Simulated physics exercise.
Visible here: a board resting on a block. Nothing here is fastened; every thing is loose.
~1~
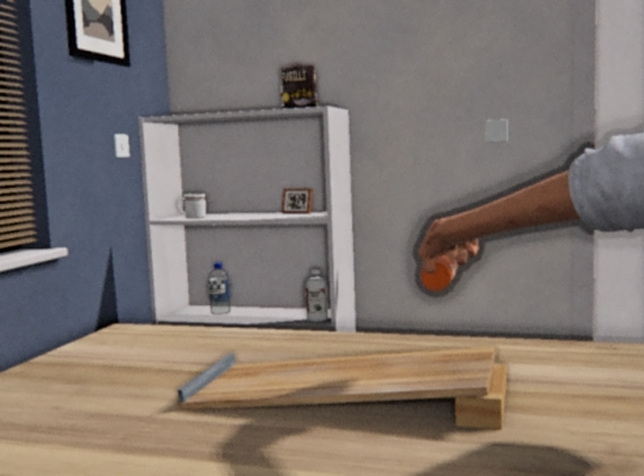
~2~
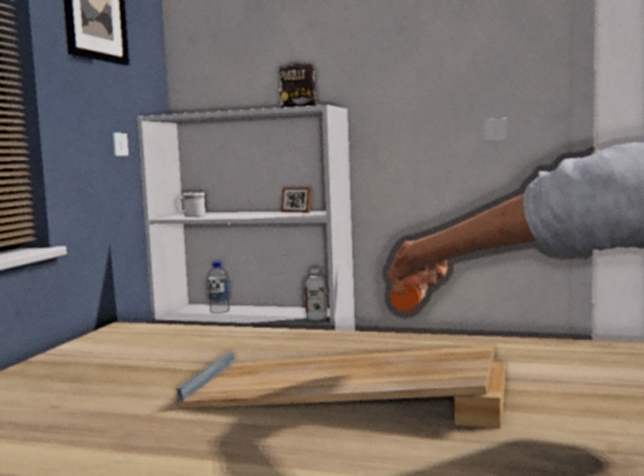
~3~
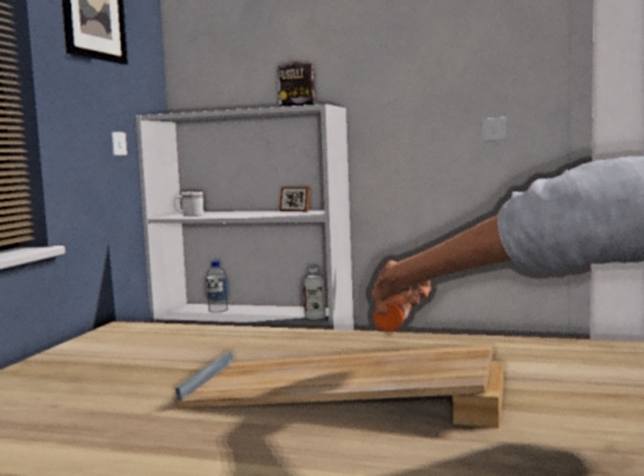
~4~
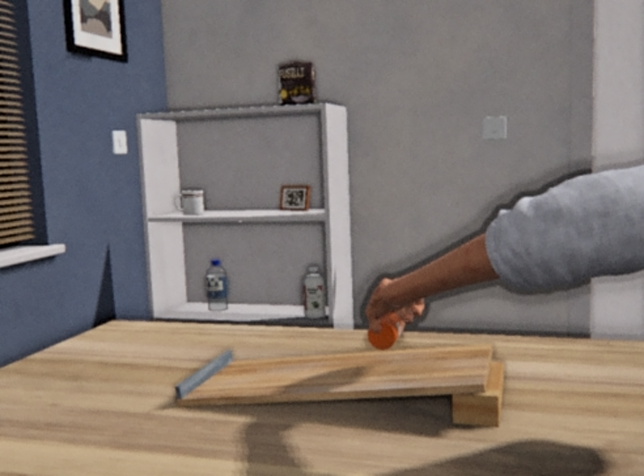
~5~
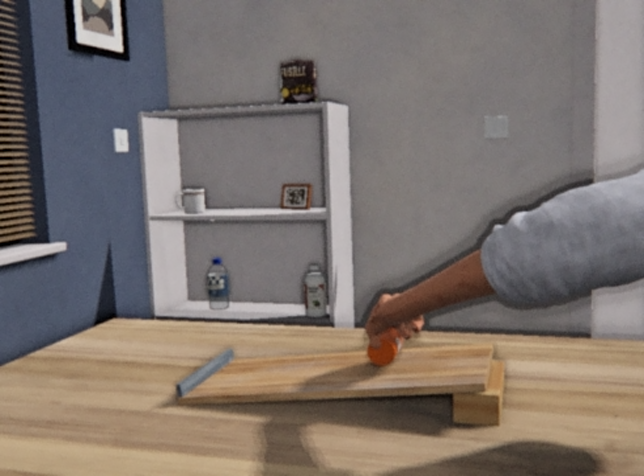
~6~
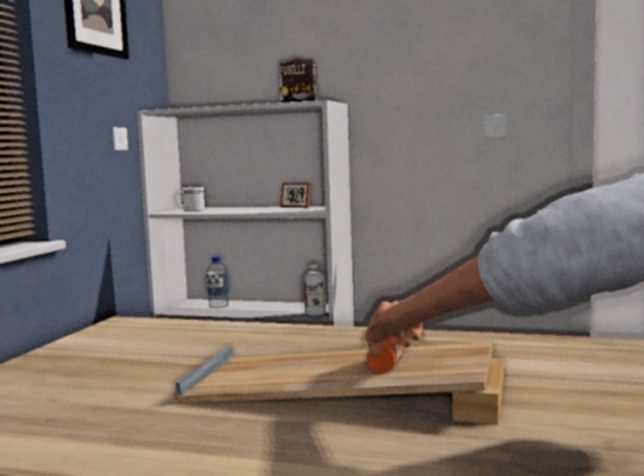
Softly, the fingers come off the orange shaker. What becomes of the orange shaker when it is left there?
It travels down the board.
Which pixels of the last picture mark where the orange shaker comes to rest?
It finishes at around (219, 362).
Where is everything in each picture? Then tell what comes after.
In the first picture, still above its spot; orange shaker (440, 272).
In the second picture, still above its spot; orange shaker (410, 292).
In the third picture, still above its spot; orange shaker (393, 312).
In the fourth picture, still above its spot; orange shaker (387, 329).
In the fifth picture, still above its spot; orange shaker (386, 344).
In the sixth picture, set down, still held; orange shaker (386, 352).
Then, 0.50 s on from there, orange shaker shifted about its own width near (361, 353).
Then, 0.80 s on from there, orange shaker shifted well along near (312, 357).
Then, 1.00 s on from there, orange shaker shifted well along near (267, 359).
Then, 1.20 s on from there, orange shaker shifted well along near (220, 361).
In the end, moved from the start, orange shaker. At the end, from the last picture's camera, orange shaker near (219, 362). The orange shaker slides or rolls down.
